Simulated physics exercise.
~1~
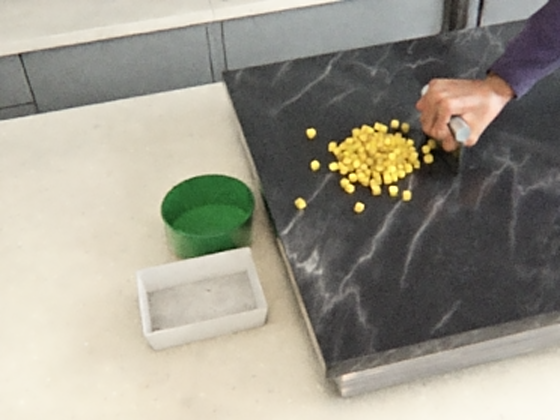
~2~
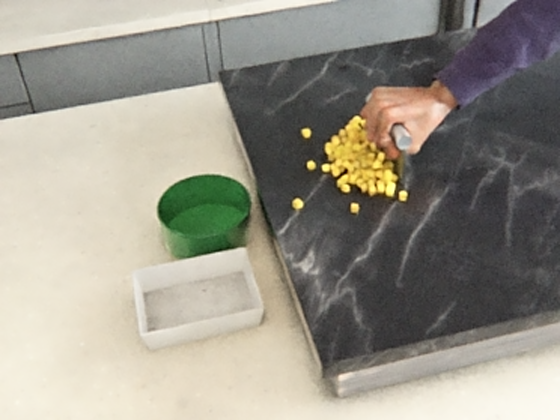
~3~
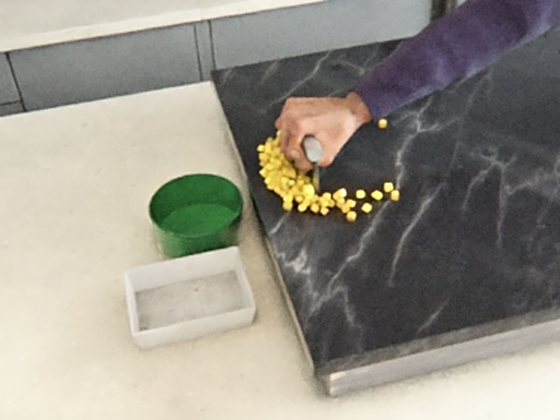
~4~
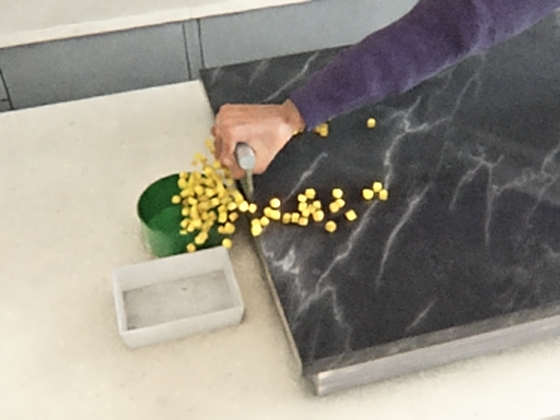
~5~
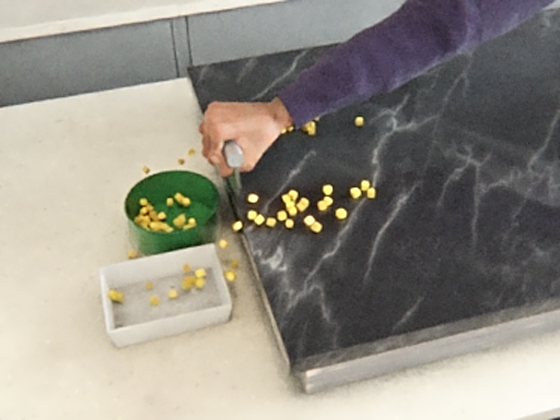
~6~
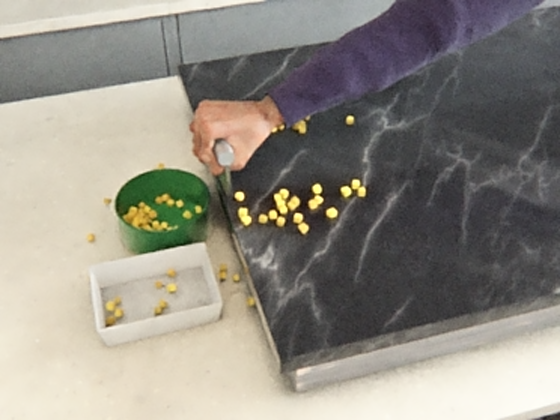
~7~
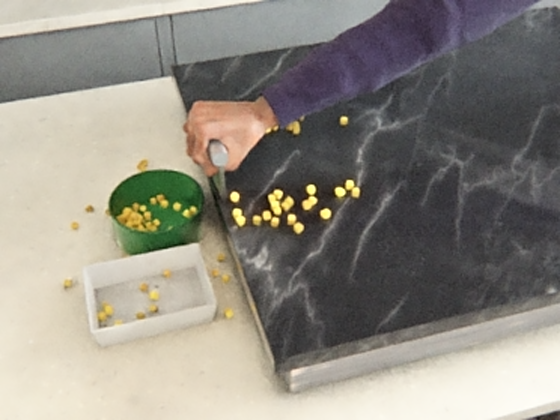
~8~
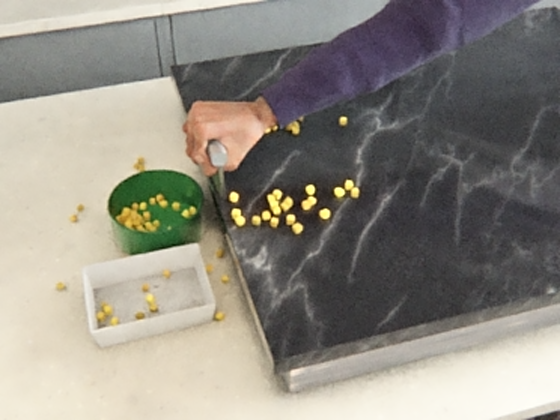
In this clip, a hand uses a scraper to push a pile of small yellow cubes left across a dark marbled board and over its edge. Many land in a green pot, a few in a white tin, and others scatter on the counter, while some remain on the board.
